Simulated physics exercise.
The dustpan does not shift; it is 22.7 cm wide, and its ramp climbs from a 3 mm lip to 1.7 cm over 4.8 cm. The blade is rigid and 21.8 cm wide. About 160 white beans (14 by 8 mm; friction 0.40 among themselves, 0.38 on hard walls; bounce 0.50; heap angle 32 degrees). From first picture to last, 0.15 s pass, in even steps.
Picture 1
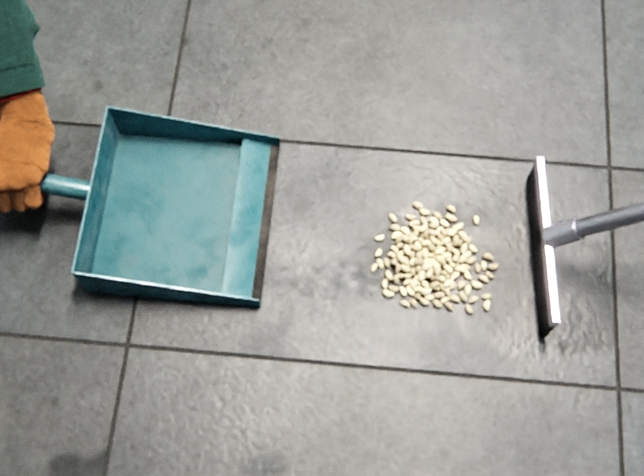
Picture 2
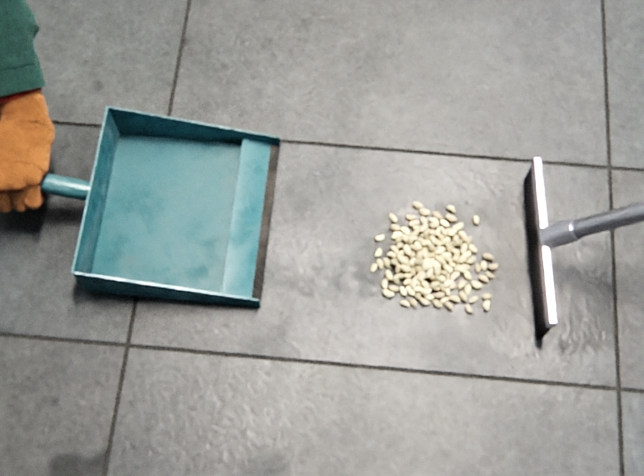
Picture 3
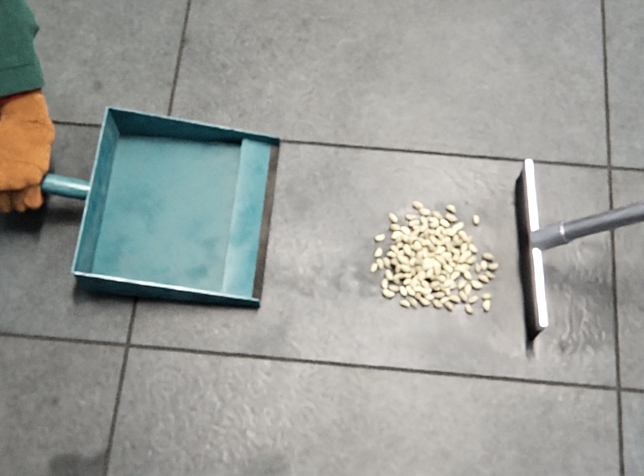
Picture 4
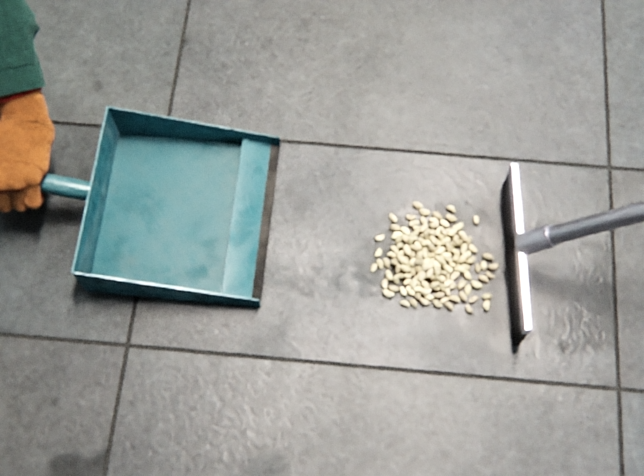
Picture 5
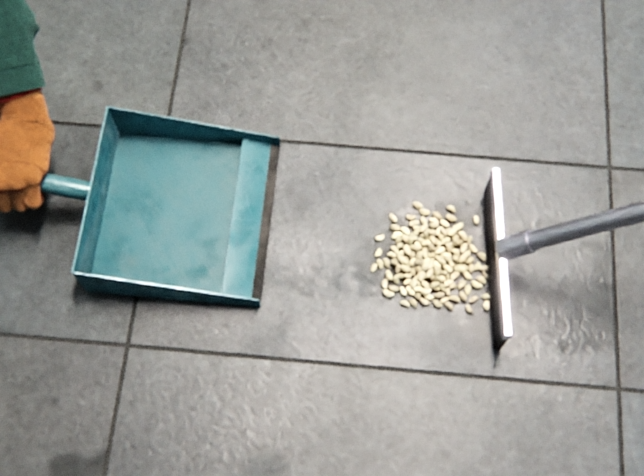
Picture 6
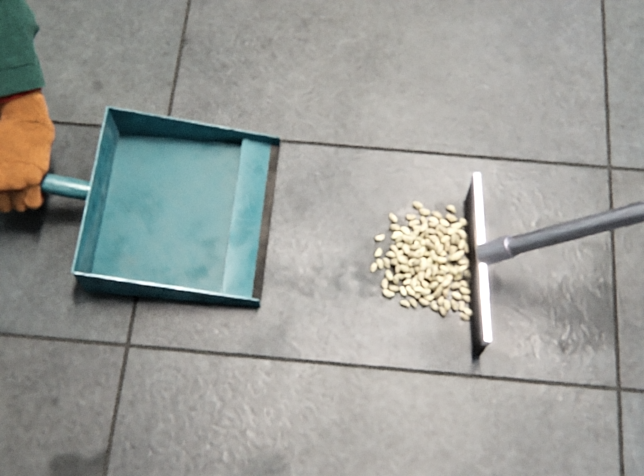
The clip shows a gloved hand holding a teal dustpan still on a grey tiled floor while a flat blade on a handle slides left, meets a pile of pale beans and pushes its right edge slightly leftward.
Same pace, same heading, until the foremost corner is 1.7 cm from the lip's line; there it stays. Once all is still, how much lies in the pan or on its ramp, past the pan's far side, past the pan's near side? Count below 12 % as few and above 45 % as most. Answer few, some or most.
Pan: Some, far side: Few, near side: Some.
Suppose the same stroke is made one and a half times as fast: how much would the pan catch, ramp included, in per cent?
In that case some 35 per cent.
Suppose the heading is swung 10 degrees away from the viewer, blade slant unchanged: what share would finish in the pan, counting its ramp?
In that case some 40 per cent.
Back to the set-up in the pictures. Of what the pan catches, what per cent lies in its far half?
About 10 per cent.
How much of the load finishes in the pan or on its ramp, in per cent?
About 25 per cent.
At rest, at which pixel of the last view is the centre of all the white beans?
Around (253, 281).
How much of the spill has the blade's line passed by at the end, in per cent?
About 15 per cent.
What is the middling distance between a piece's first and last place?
Roughly 24 cm.
Then, 0.17 s after the last picture, middle of the blade 14 cm from the lip; 0 % over the lip, far side 0 %, near side 15 %.
Then, 0.28 s after the last picture, middle of the blade 5 cm from the lip; 0 % over the lip, far side 0 %, near side 30 %.
Then, 0.52 s after the last picture, middle of the blade 3 cm from the lip; 30 % over the lip, far side 5 %, near side 35 %.
In the end, pan 25 %, far side 5 %, near side 35 %, in front of the lip or behind the blade 35 %.
